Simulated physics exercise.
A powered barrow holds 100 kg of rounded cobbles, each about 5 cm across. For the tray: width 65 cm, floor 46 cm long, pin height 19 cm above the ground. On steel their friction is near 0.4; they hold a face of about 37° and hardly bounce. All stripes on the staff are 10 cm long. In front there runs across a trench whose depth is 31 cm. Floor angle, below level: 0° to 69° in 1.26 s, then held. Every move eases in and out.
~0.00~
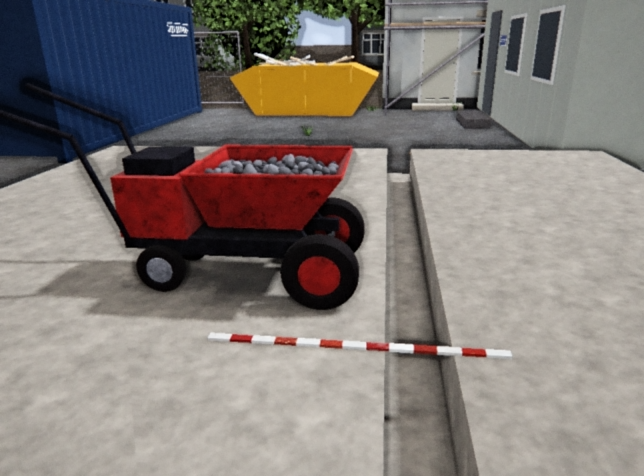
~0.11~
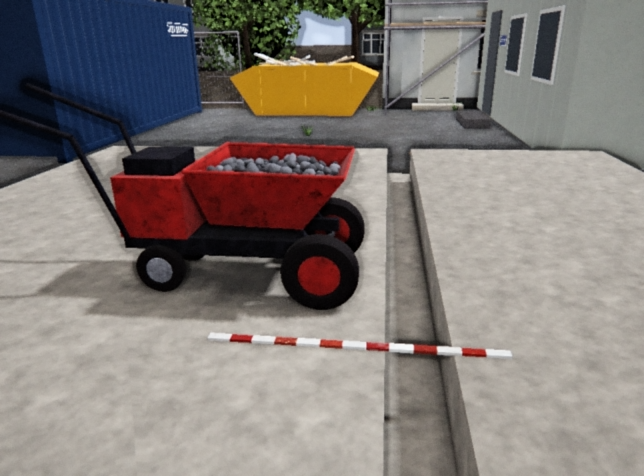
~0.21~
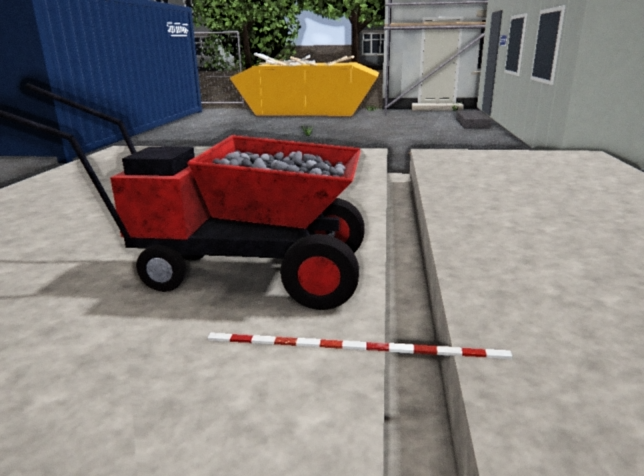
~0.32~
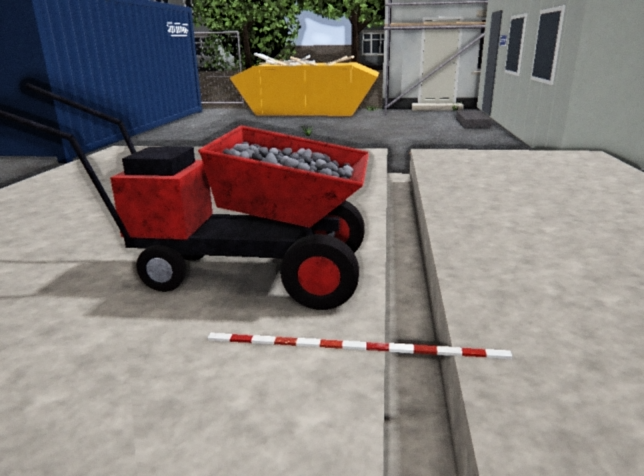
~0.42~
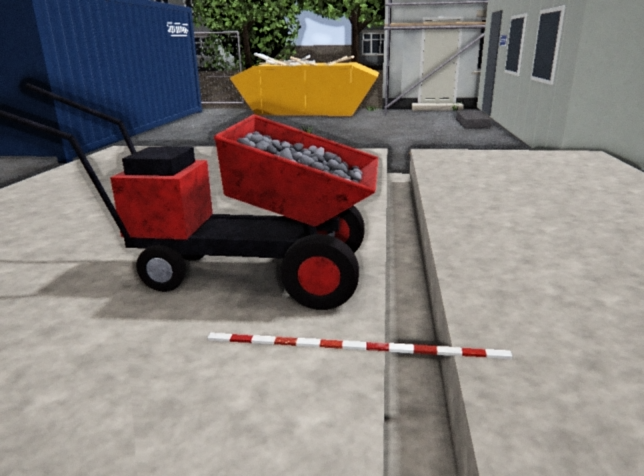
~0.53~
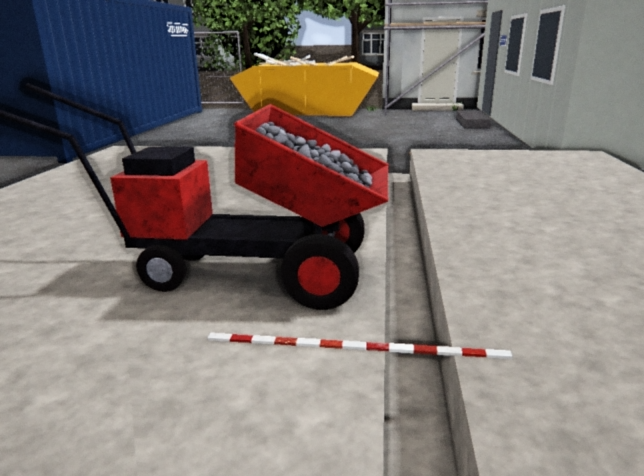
A paved yard with a narrow trench running away through pale concrete is seen from a raised, fixed viewpoint. A red barrow with black handles and a tray of grey stones stands left of the trench, a red-and-white staff lies across it in front, and a blue container, yellow skip and pale building stand behind. The tray lifts at its left end, slowly then more steeply, tilting rightward with its stones while the wheels stay still.
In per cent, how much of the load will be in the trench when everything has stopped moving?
Around 42 per cent of it.
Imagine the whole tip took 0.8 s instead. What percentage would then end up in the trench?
35 %.
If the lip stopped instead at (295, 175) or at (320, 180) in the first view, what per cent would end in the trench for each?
It'd be around 95 per cent and after that around 65 per cent.
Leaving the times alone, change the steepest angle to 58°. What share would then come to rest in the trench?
Trench share: Approx. 35%.
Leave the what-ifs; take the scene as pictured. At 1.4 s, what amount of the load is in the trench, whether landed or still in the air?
By that moment, roughly 5 per cent of the load.
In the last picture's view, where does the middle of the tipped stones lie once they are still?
Look at roughly (457, 283).
After 0.9 s the floor is at 58°; 100 % in the tray; the foremost stones are at (417, 217).
After 1.4 s the floor is at 69°; 65 % in the tray, 6 % in the trench, 29 % past the trench; the foremost stones are at (508, 287).
After 1.7 s the floor is at 69°; 29 % in the tray, 15 % in the trench, 56 % past the trench; the foremost stones are at (586, 285).
After 3.7 s the floor is at 69°; 0 % in the tray, 42 % in the trench, 58 % past the trench; the foremost stones are at (628, 284).
